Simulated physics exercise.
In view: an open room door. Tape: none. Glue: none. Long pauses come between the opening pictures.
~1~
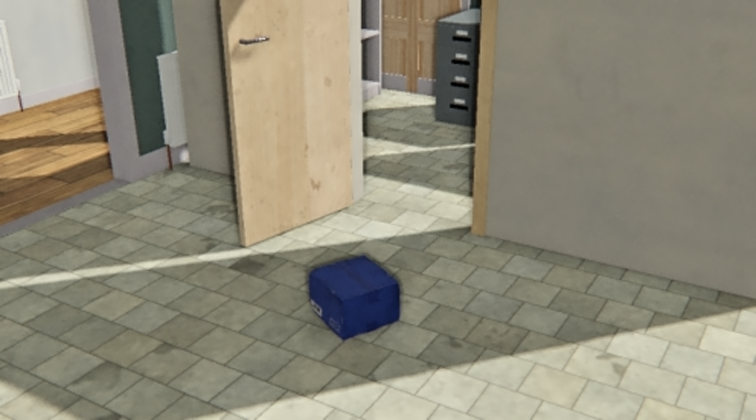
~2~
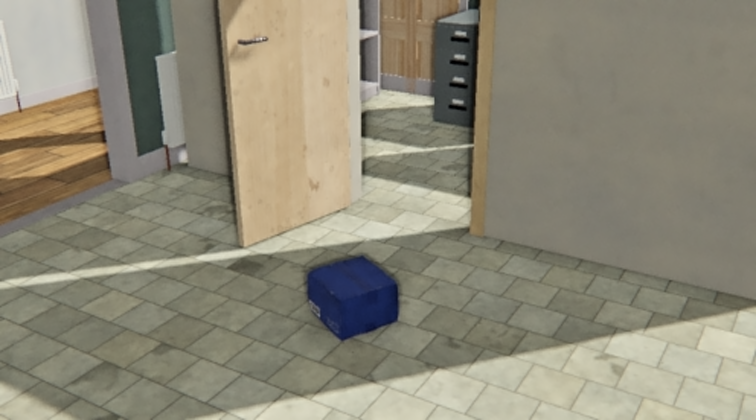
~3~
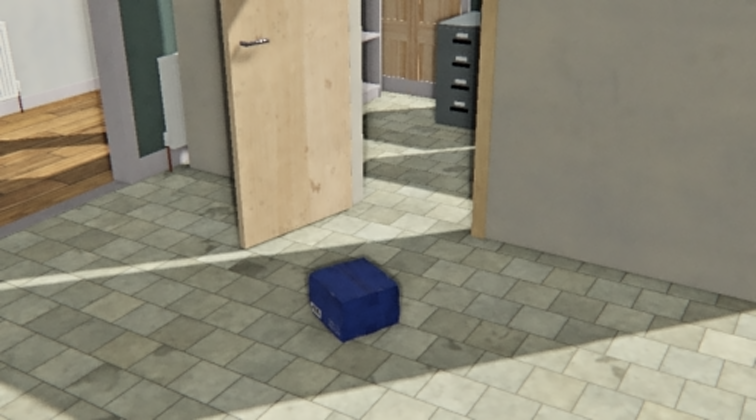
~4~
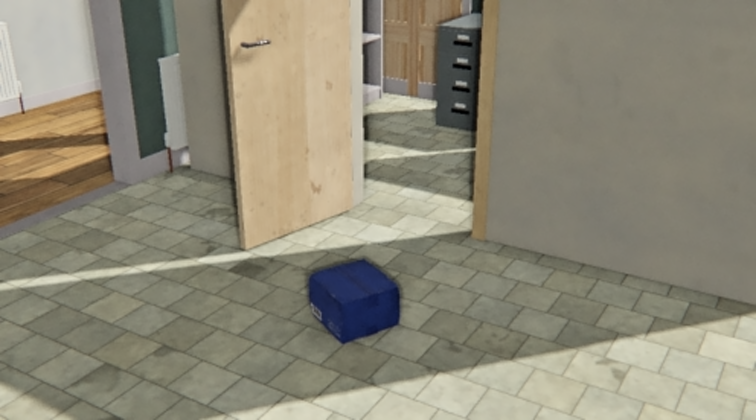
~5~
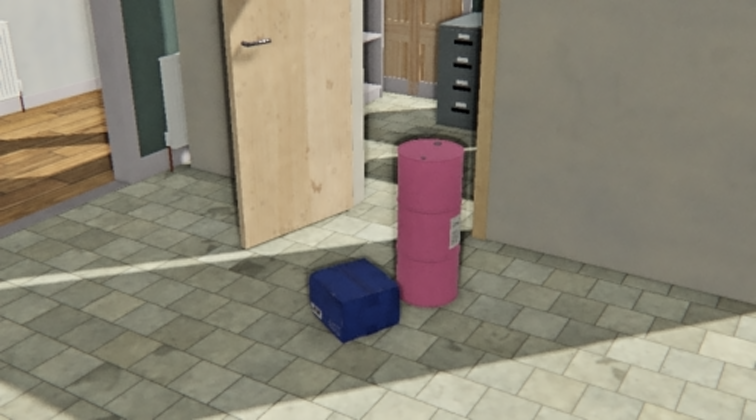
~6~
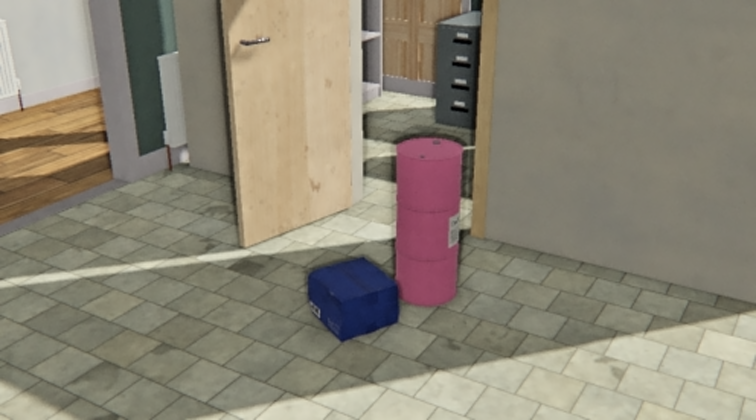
In a tiled room with a wide-open wooden door, a blue box sat still on the floor, and then a tall pink drum appeared just to its right, with nothing else noticeably moving.
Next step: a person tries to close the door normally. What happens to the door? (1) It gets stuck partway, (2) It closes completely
It closes completely (2).
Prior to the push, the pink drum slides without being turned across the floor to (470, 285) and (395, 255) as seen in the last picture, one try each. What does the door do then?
First try: It swings home; second try: It gets caught partway.
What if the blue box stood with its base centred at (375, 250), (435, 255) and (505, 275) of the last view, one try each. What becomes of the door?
On the first try it fails to close, on the second it fails to close, and on the third it swings fully closed.
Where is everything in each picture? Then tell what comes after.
The first frame shows door wide open and still; blue box (354, 296).
The second frame shows door wide open and still; blue box (352, 296).
The third frame shows door wide open and still; blue box (354, 298).
The fourth frame shows door wide open and still; blue box (354, 300).
The fifth frame shows door wide open and still; blue box (354, 299).
The sixth frame shows door wide open and still; pink drum (428, 222); blue box (353, 298).
Then, 0.80 s on from there, door at 68°.
Then, 1.20 s on from there, door at 33°.
In the end, door at 0°; both unmoved. At the end, from the last picture's camera, pink drum near (428, 222).
